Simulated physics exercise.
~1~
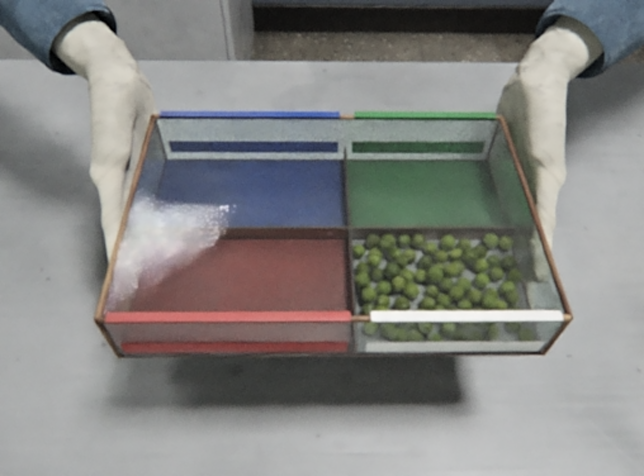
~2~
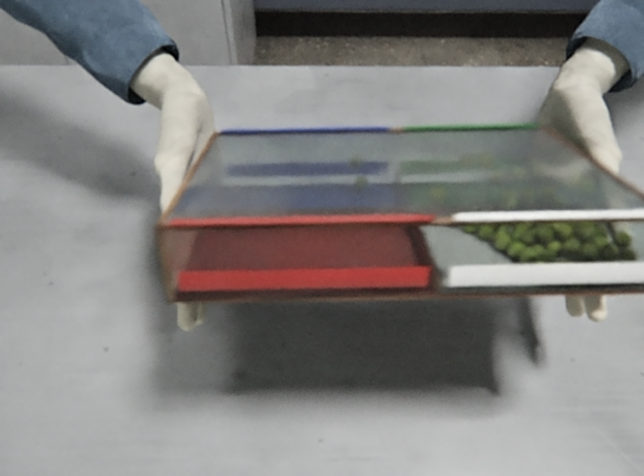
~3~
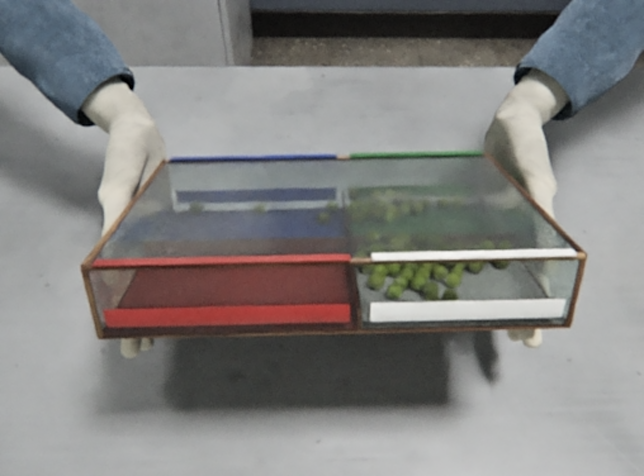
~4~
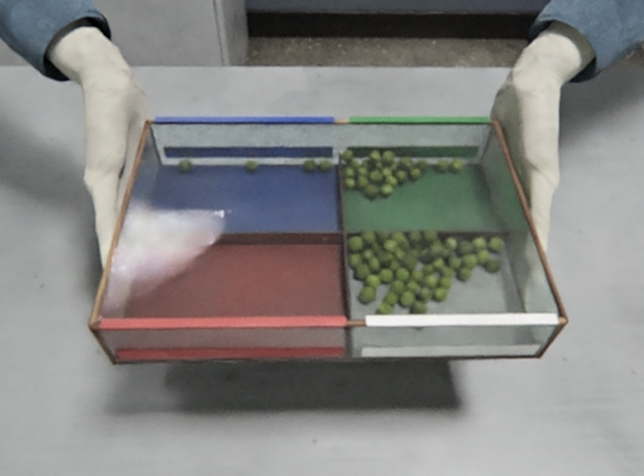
A clear divided box tilts in two hands, spreading green olives from white into green and blue.
